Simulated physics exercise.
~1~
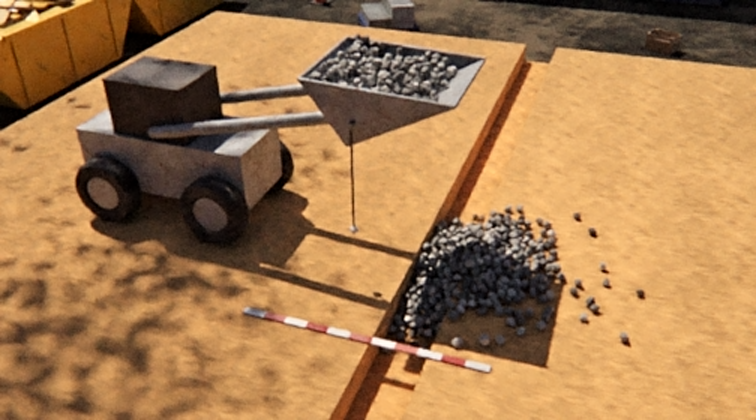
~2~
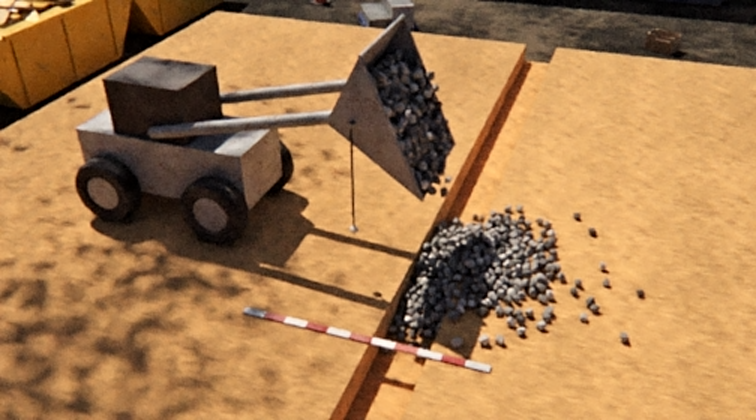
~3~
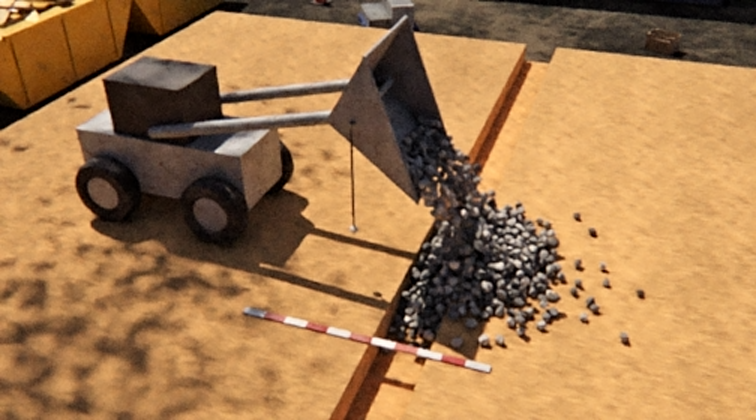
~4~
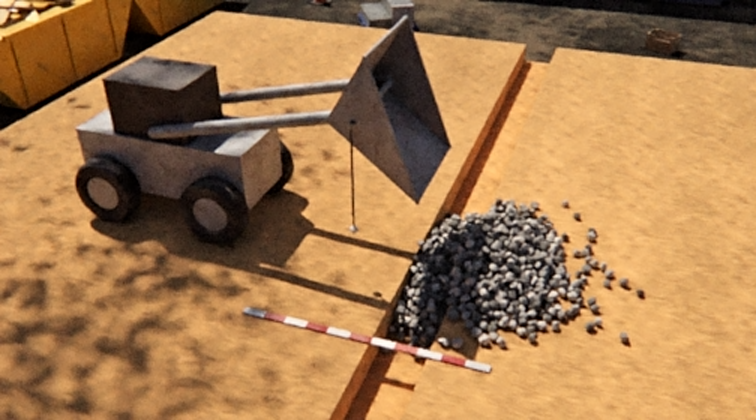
A small grey loader with a raised bucket full of grey stones tipped it forward and poured them onto the heap already lying at the trench, leaving the bucket empty and a bigger pile filling that spot and spreading across the ground beyond.
